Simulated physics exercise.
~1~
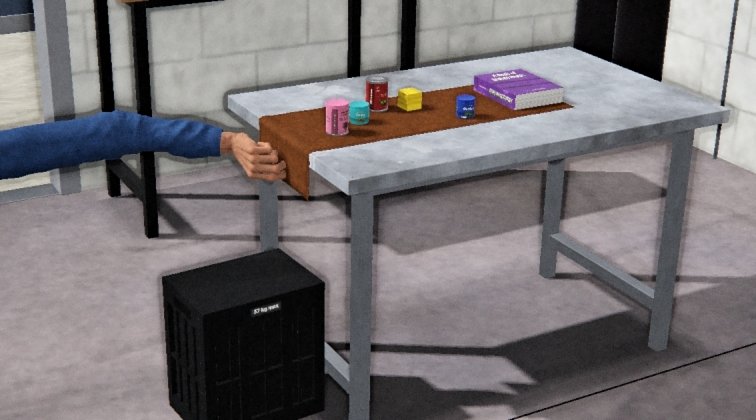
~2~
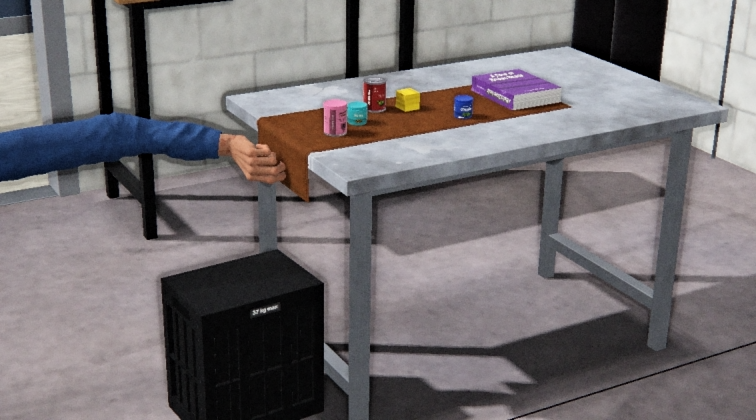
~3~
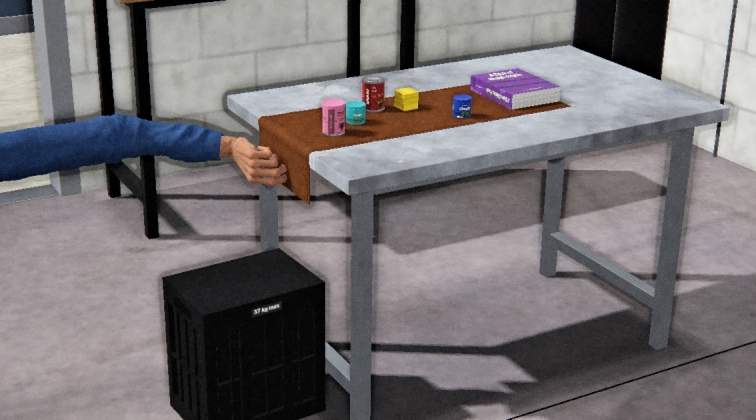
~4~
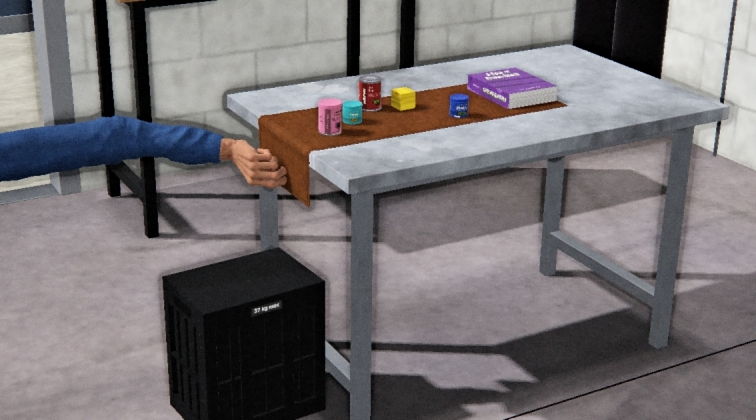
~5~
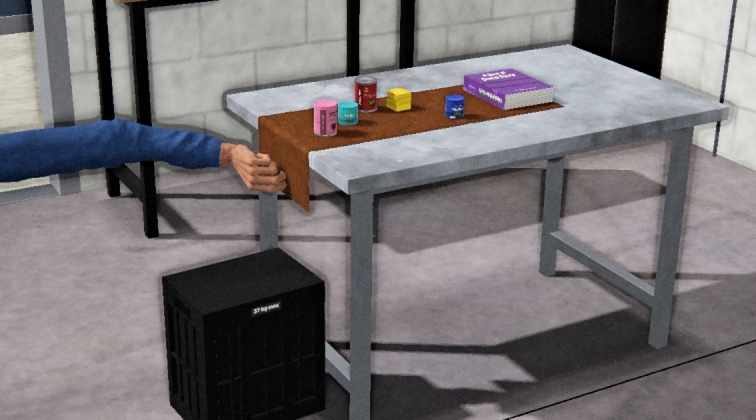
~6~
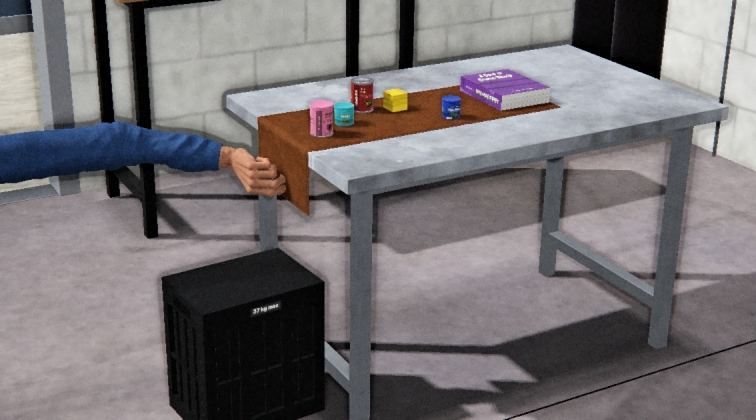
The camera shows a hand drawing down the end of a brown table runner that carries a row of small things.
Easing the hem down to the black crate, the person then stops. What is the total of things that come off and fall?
Drops: Two.
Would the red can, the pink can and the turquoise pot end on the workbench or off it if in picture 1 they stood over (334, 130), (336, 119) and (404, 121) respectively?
Note: Red can lost; pink can lost; turquoise pot kept on top.
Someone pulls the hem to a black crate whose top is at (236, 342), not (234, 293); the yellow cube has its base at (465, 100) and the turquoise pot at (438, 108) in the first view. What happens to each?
The yellow cube ends up still on top and the turquoise pot ends up still on top.
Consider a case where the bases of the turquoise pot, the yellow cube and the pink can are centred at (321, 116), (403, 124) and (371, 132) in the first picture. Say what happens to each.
Record - turquoise pot lost; yellow cube retained; pink can lost.
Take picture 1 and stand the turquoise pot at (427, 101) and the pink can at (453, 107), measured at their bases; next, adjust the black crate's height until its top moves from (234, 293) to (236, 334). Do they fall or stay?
In the end the turquoise pot is still on top and the pink can is still on top.
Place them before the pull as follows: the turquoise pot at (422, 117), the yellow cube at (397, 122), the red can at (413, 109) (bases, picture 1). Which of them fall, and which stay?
Of the three, the turquoise pot stays aloft, the yellow cube stays aloft and the red can stays aloft.
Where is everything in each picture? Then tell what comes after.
In the first frame, hem (309, 201); pink can (337, 102); turquoise pot (359, 104); red can (377, 79); yellow cube (410, 91); blue pot (466, 98); top of the crate (234, 293).
In the second frame, hem (309, 203); pink can (335, 103).
In the third frame, hem (310, 205); turquoise pot (356, 104).
In the fourth frame, hem (309, 208); red can (370, 79); top of the crate (235, 293).
In the fifth frame, hem (309, 212); yellow cube (399, 91).
In the sixth frame, hem (309, 216); pink can (321, 104); turquoise pot (344, 105); red can (362, 80); yellow cube (395, 92); blue pot (452, 98).
A little later, hem near (283, 219); all still up.
Next, hem near (282, 255); pink can gone.
Later still, hem on the crate; pink can and turquoise pot gone.
When it is over, hem on the crate; pink can and turquoise pot gone. The workbench loses two.
